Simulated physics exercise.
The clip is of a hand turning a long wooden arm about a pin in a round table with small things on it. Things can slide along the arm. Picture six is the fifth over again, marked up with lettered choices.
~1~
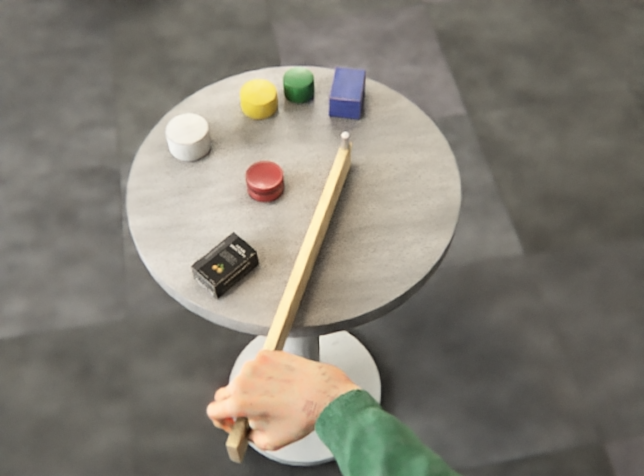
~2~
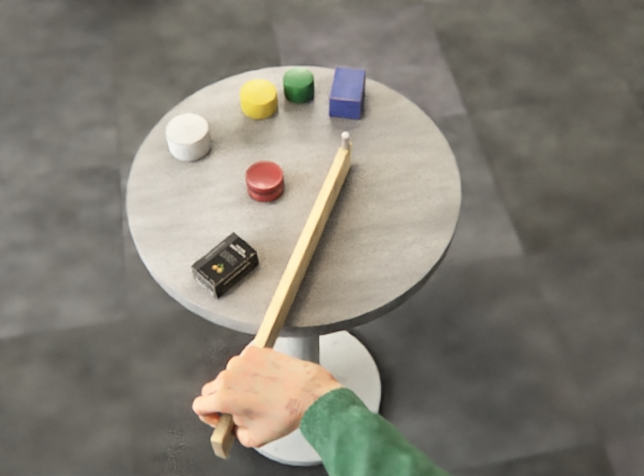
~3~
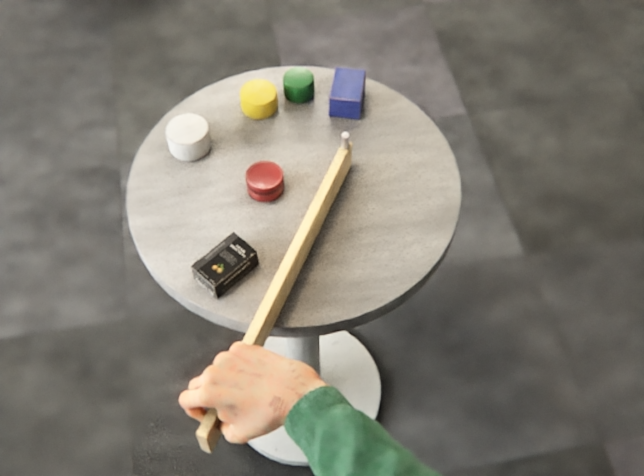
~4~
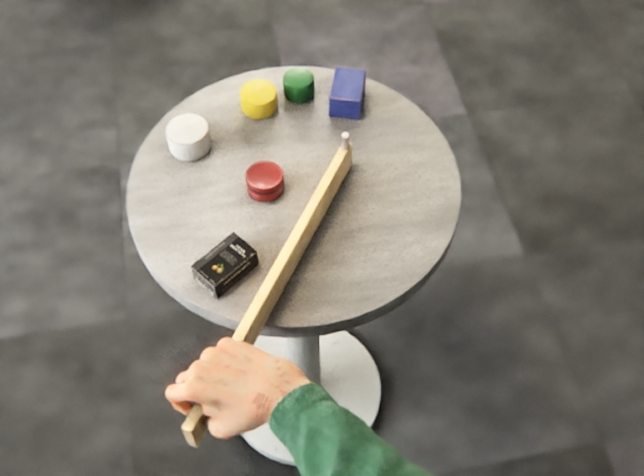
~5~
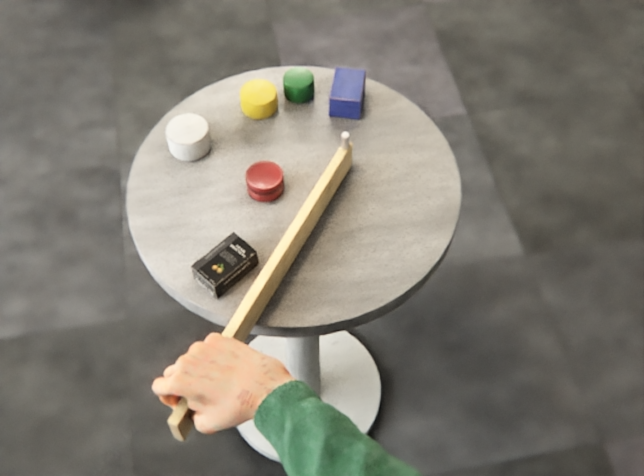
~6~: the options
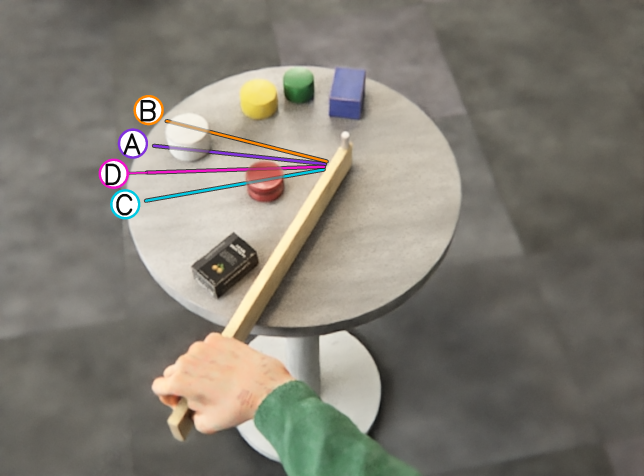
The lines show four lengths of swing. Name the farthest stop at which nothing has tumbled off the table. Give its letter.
Nothing falls up to B.
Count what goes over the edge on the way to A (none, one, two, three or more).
By then, none.
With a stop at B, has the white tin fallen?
No.
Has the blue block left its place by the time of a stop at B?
No.
On the marked copy, A at (239, 155); B at (245, 141); C at (236, 185); D at (236, 170).
With B. Early on, arm (249, 196); black packet (189, 223); green tin (299, 85).
Further on, arm (233, 152); white tin (189, 126); black packet (180, 156).
At the end, arm (241, 121); white tin (205, 82); black packet (202, 111); nothing has fallen.
As for the rest, A is safe but short; C is safe but short; D is safe but short.
